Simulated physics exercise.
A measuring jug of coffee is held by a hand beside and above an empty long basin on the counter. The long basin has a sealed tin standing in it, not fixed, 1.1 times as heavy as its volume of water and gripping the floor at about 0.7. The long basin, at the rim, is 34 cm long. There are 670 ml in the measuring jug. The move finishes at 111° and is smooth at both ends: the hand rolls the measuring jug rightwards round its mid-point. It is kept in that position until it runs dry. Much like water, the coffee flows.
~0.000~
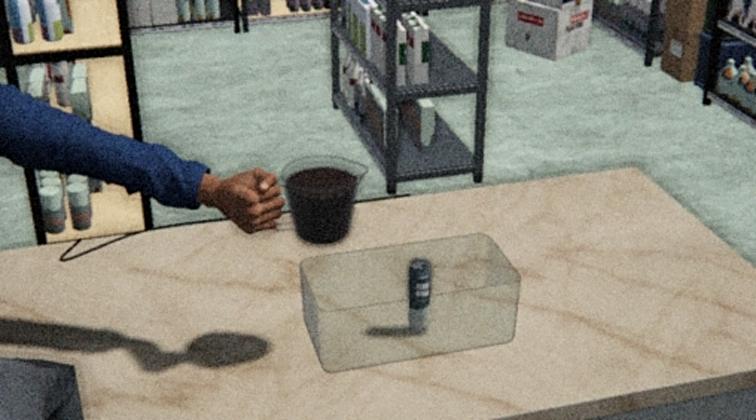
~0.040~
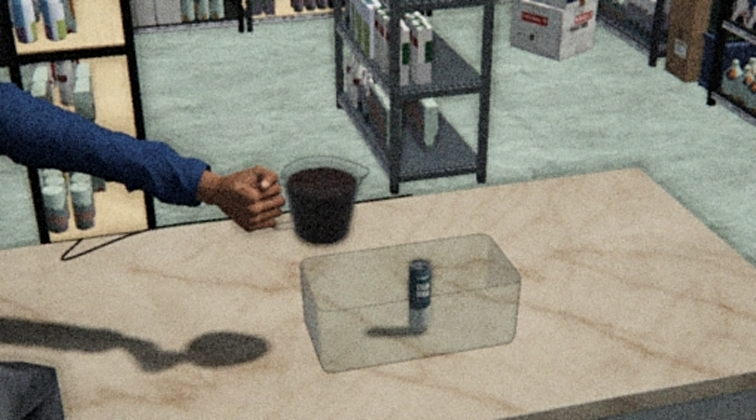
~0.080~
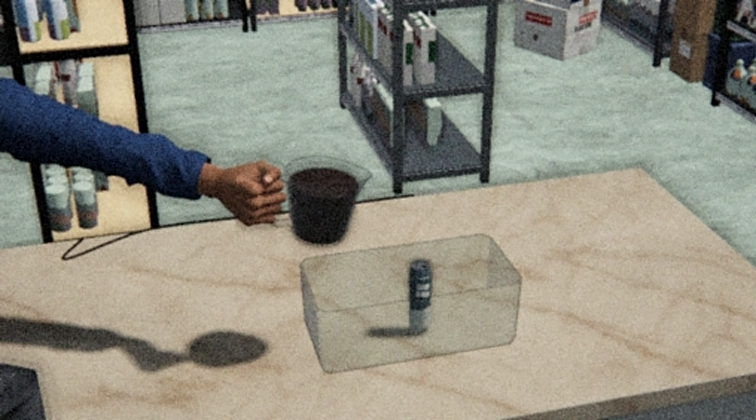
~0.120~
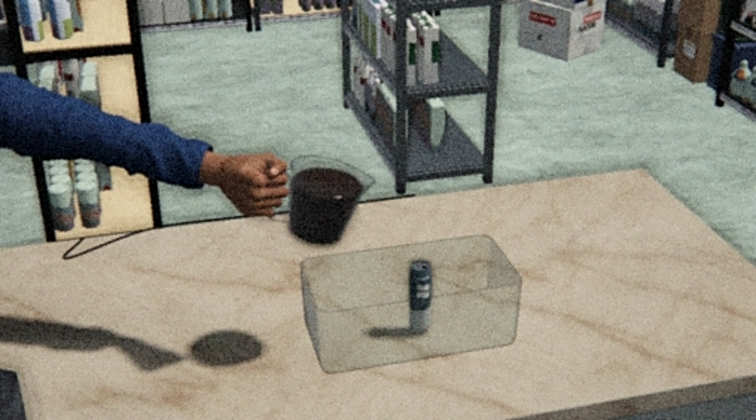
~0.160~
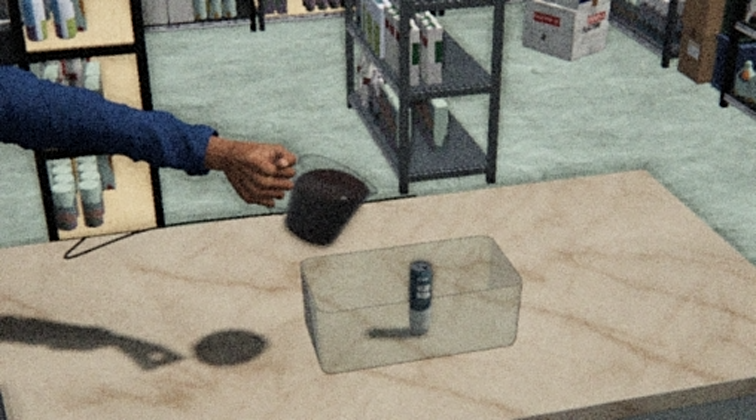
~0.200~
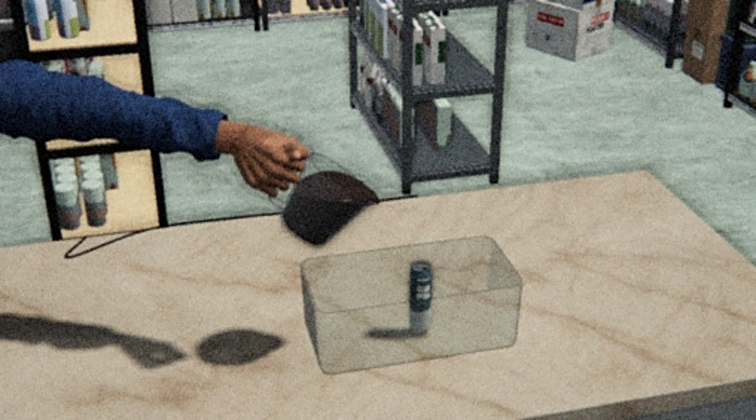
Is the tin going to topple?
Yes.
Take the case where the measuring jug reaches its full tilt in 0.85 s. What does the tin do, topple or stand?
Then it holds its balance.
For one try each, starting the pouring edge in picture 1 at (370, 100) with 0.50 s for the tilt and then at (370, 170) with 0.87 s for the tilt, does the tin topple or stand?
Run one: It tumbles. Run two: It does not tip.
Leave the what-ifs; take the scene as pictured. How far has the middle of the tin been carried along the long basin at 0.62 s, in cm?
The tin is about 3 cm from where it started.
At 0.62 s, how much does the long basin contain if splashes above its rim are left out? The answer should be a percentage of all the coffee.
Some 88 percent of the total.
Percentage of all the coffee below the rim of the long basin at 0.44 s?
36 %, roughly.
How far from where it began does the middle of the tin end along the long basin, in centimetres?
Net tin displacement: Roughly 8.0 cm.
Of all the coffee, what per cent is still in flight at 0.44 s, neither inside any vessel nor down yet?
It comes to roughly 32 per cent.
Then, 0.44 s in, the tilt is 107° and 32 per cent is still to pour; the tin stands where it began.
Then, 0.62 s in, the tilt is 111° and 3 per cent is still to pour; the tin leans 14°.
Then, 0.80 s in, the tilt is 111° and 0 per cent is still to pour; the tin lies on its side.
Then, 1.00 s in, the tilt is 111° and 0 per cent is still to pour; the tin lies on its side.
Finally, the tin lies on its side.
